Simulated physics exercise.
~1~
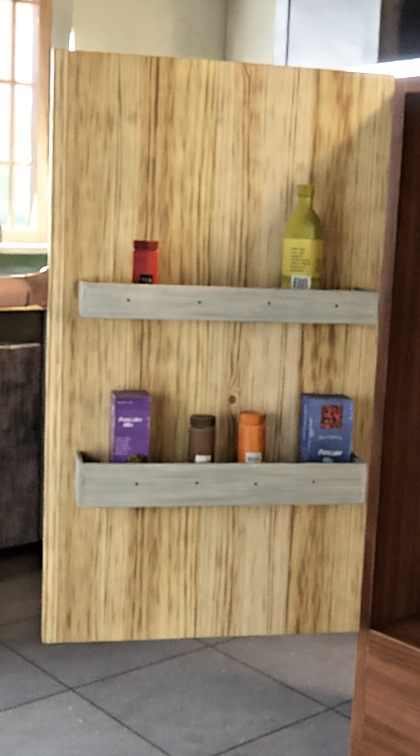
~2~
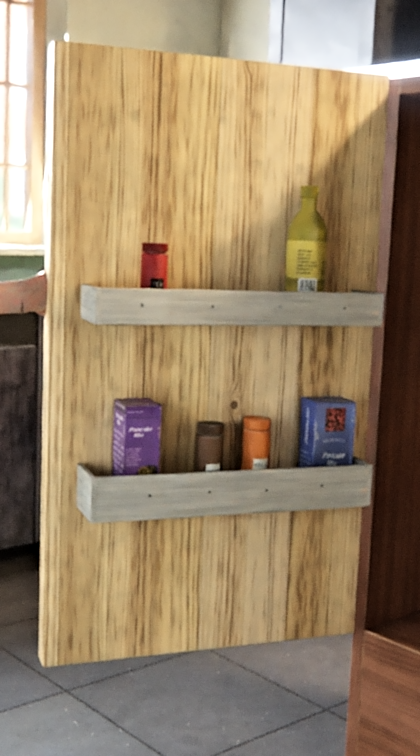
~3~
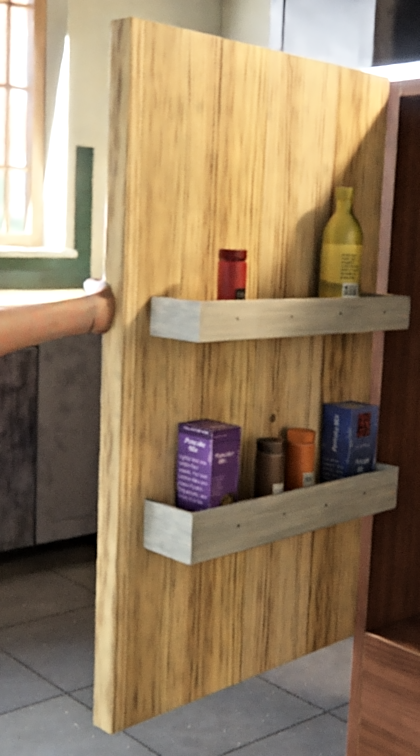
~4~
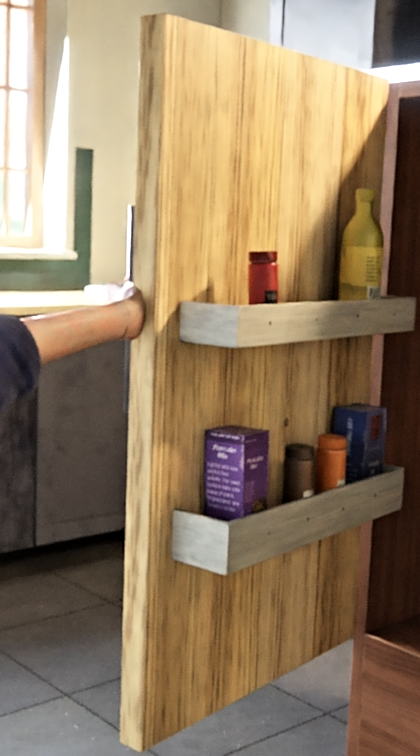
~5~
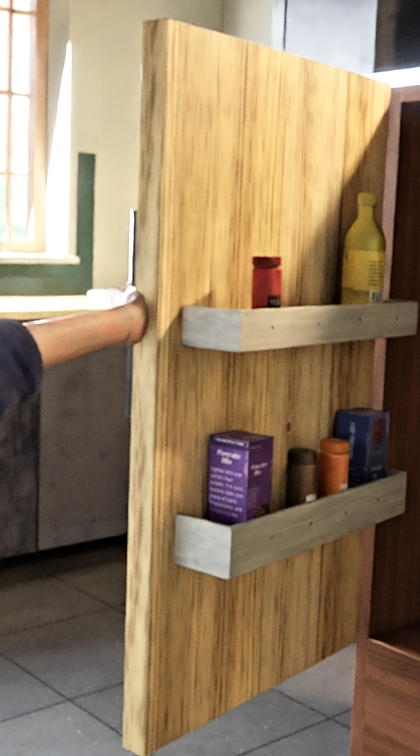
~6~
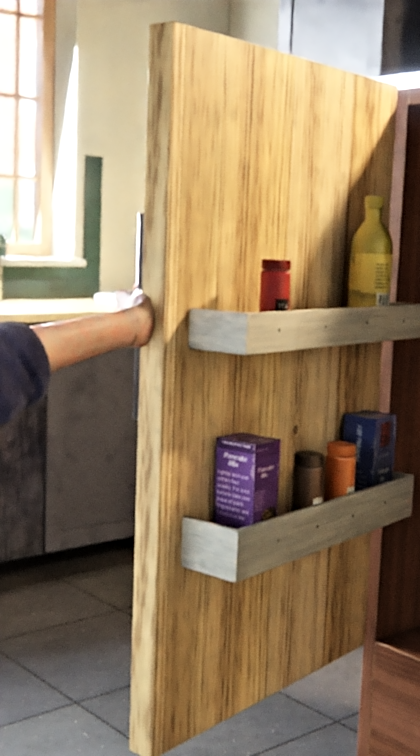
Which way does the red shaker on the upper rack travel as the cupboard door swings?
The red shaker moves to the right as the viewer sees it, carried along in its rack by the swinging door.
